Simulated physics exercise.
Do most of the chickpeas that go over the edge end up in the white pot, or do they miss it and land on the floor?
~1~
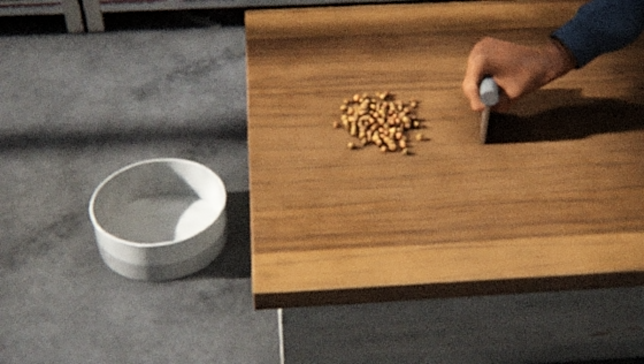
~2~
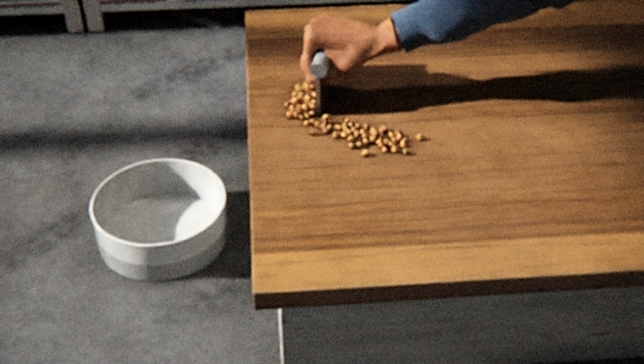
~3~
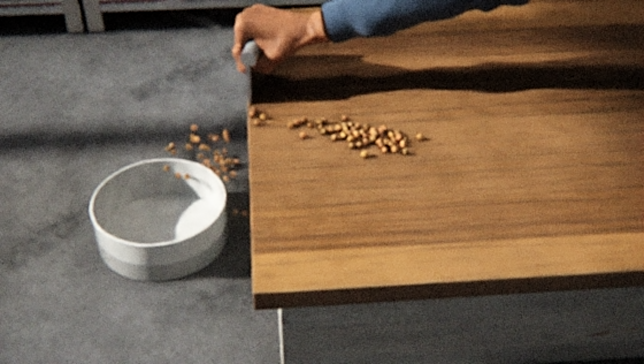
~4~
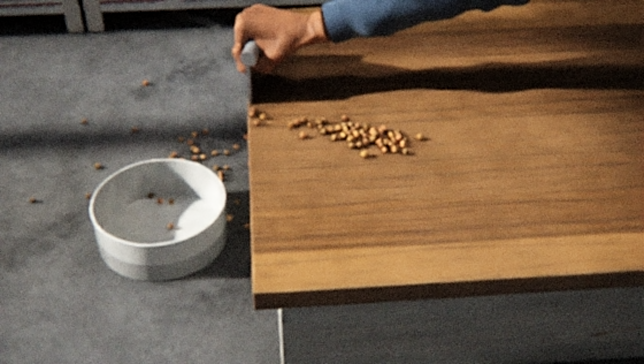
Most of them miss the pot and scatter on the floor behind and around it, with only a few landing inside.
The footage shows a hand sweeping a pile of roasted chickpeas leftward across a wooden countertop with a scraper, stopping at the edge. Part of the pile spills over and mostly scatters on the grey floor, a few pieces land in the white pot, and many stay on the wood.
